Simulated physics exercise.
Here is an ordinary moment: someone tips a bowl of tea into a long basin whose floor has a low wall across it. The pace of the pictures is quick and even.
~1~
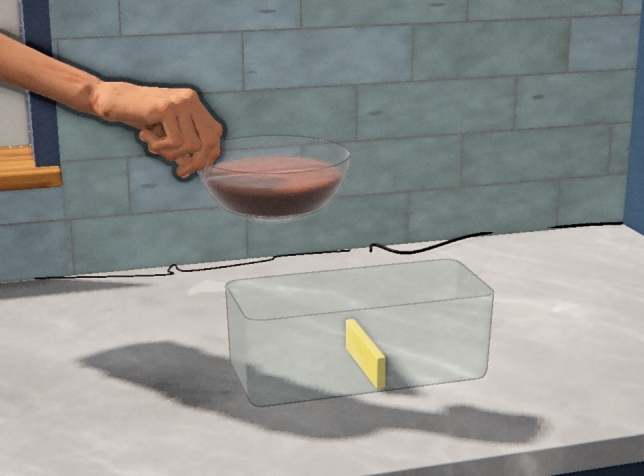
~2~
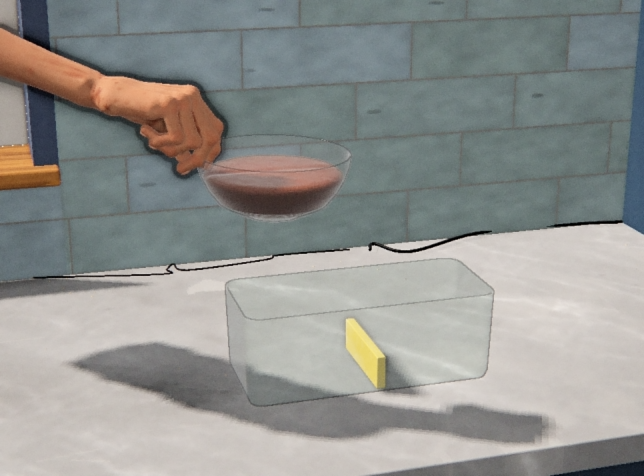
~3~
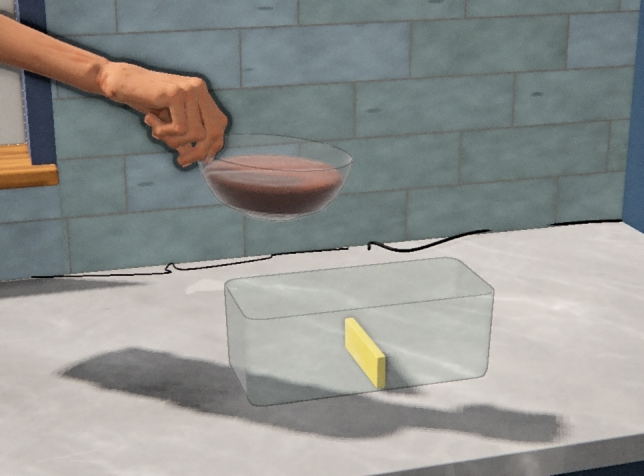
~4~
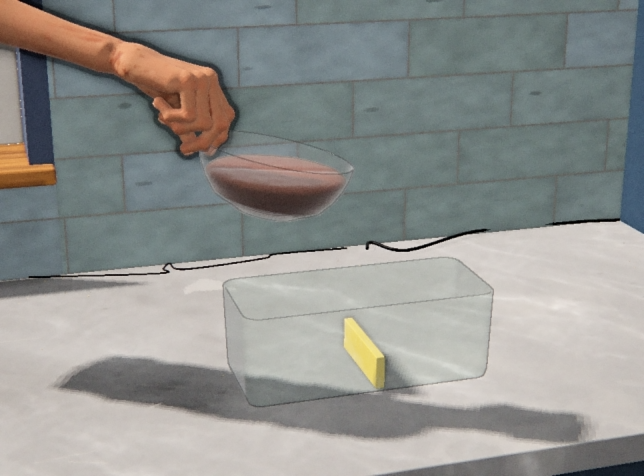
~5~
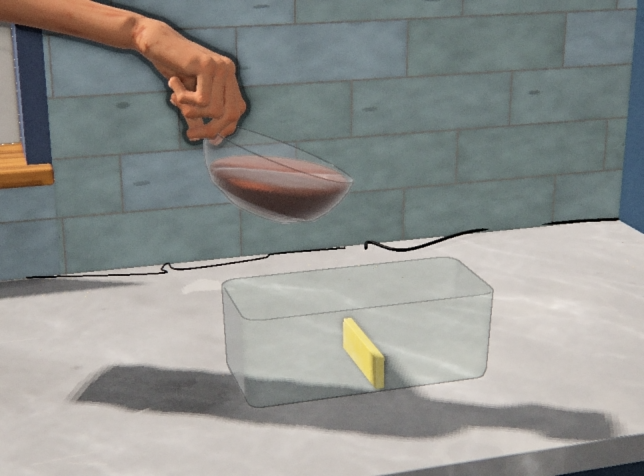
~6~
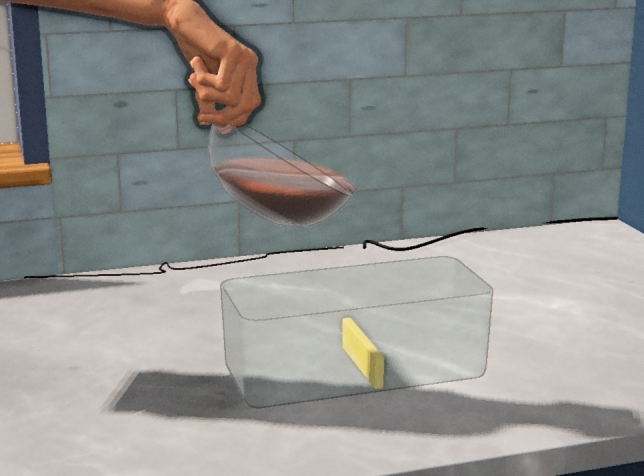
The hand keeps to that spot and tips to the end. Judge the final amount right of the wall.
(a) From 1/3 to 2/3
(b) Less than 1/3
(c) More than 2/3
(a) From 1/3 to 2/3.
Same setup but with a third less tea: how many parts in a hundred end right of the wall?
Estimate: Around 50 per cent.
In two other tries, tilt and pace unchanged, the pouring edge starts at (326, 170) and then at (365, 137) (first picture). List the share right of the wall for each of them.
The first start gives some 35 %, the second some 60 %.
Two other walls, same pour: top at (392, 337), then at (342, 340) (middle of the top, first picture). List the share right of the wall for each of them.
You'd get roughly 30 per cent the first time and roughly 75 per cent the second.
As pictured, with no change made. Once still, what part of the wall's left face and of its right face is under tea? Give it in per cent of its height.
40 per cent for the left part, 50 for the right.
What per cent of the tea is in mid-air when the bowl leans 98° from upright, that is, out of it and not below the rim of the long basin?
I'd put it near 35 per cent.
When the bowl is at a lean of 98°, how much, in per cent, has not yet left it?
Near 5 per cent.
A moment on, the bowl is tipped on its side and 6 per cent is still to pour, 7 is left of the wall and 53 right of it.
Next, the bowl is tipped right over and 0 per cent is still to pour, 34 is left of the wall and 46 right of it.
Then the bowl is tipped right over and 0 per cent is still to pour, 40 is left of the wall and 55 right of it.
Later the bowl is tipped right over and 0 per cent is still to pour, 44 is left of the wall and 51 right of it.
Finally, 44 per cent lies left of the wall, 51 right of it and 6 outside.
